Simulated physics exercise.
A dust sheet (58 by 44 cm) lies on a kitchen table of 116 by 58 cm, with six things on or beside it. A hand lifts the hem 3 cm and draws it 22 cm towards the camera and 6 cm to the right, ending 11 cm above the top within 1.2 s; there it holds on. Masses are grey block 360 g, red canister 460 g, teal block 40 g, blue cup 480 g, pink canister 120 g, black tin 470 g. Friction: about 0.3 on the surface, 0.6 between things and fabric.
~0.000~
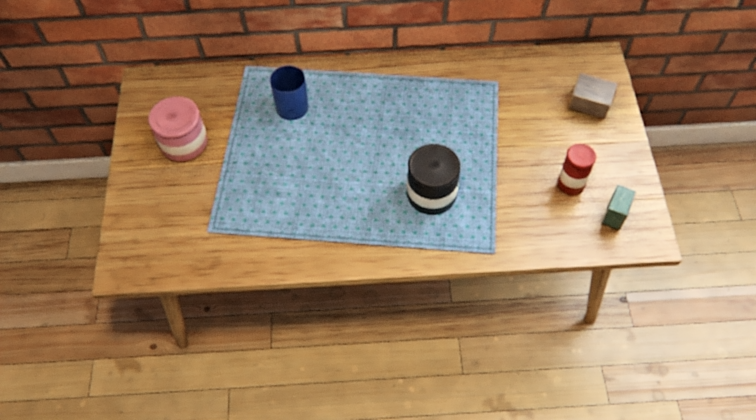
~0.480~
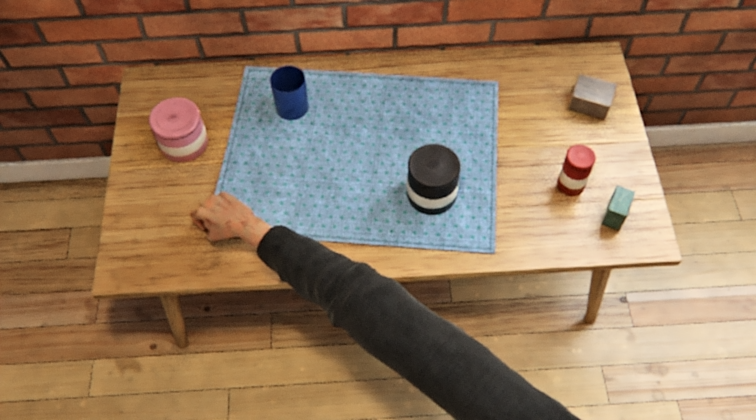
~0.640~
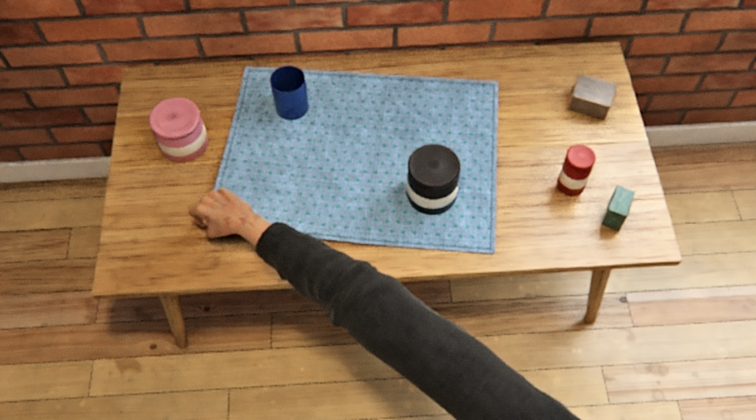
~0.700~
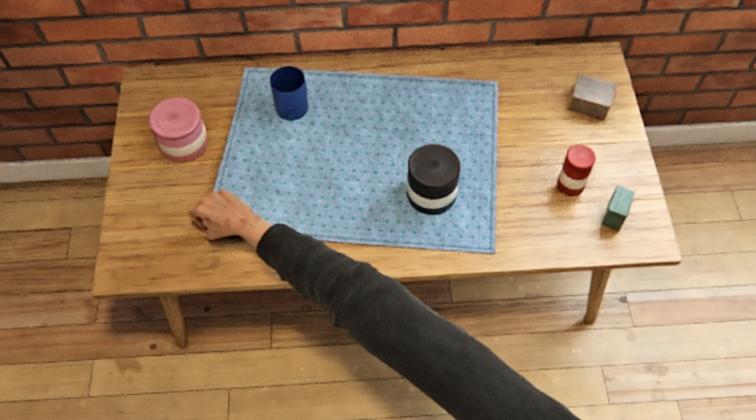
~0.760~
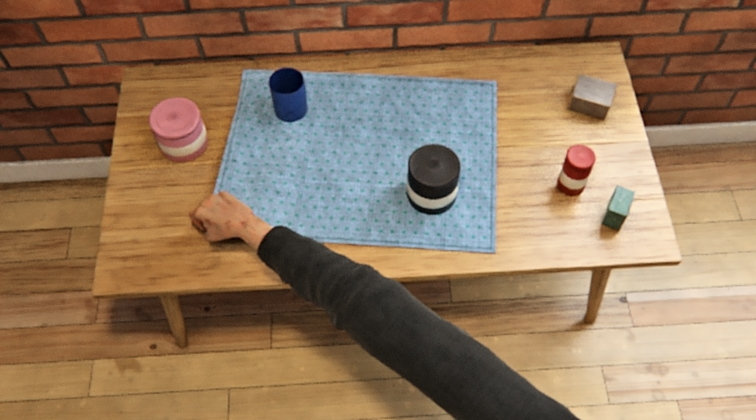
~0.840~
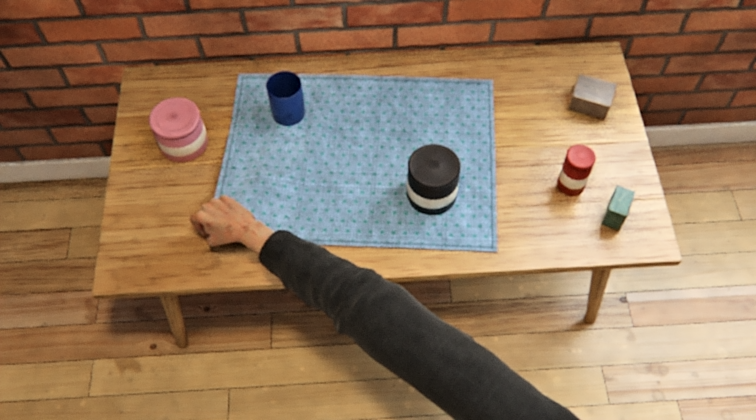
A hand grips the blue cloth's near left corner, and the cloth shifts very slightly.
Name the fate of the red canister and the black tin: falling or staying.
The red canister remains up there, the black tin keeps to the top.
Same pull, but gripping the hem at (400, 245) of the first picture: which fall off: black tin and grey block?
In that case: Black tin goes over, grey block remains.
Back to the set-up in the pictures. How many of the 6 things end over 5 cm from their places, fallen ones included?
I count 1.
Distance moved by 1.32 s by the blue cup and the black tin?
About: Blue cup 15 cm, black tin 2 cm.
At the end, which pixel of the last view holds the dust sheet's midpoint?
Near (329, 206).
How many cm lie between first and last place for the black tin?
Black tin 4 cm.
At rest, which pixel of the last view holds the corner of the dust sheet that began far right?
At about (403, 82).
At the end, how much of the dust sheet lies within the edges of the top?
Some 90 per cent of it.
After 1.1 s, 100 % of the dust sheet is still over the top; blue cup 7 cm off its start.
After 1.3 s, 100 % of the dust sheet is still over the top; black tin 1 cm off its start, blue cup 14 cm off its start.
After 1.6 s, 95 % of the dust sheet is still over the top; black tin 4 cm off its start at (423, 177), blue cup 22 cm off its start at (247, 161).
After 1.8 s, 90 % of the dust sheet is still over the top; black tin 5 cm off its start, blue cup 26 cm off its start.
After 3.4 s, 90 % of the dust sheet is still over the top; black tin 5 cm off its start at (419, 181), red canister 0 cm off its start at (582, 156), blue cup 27 cm off its start at (241, 179).
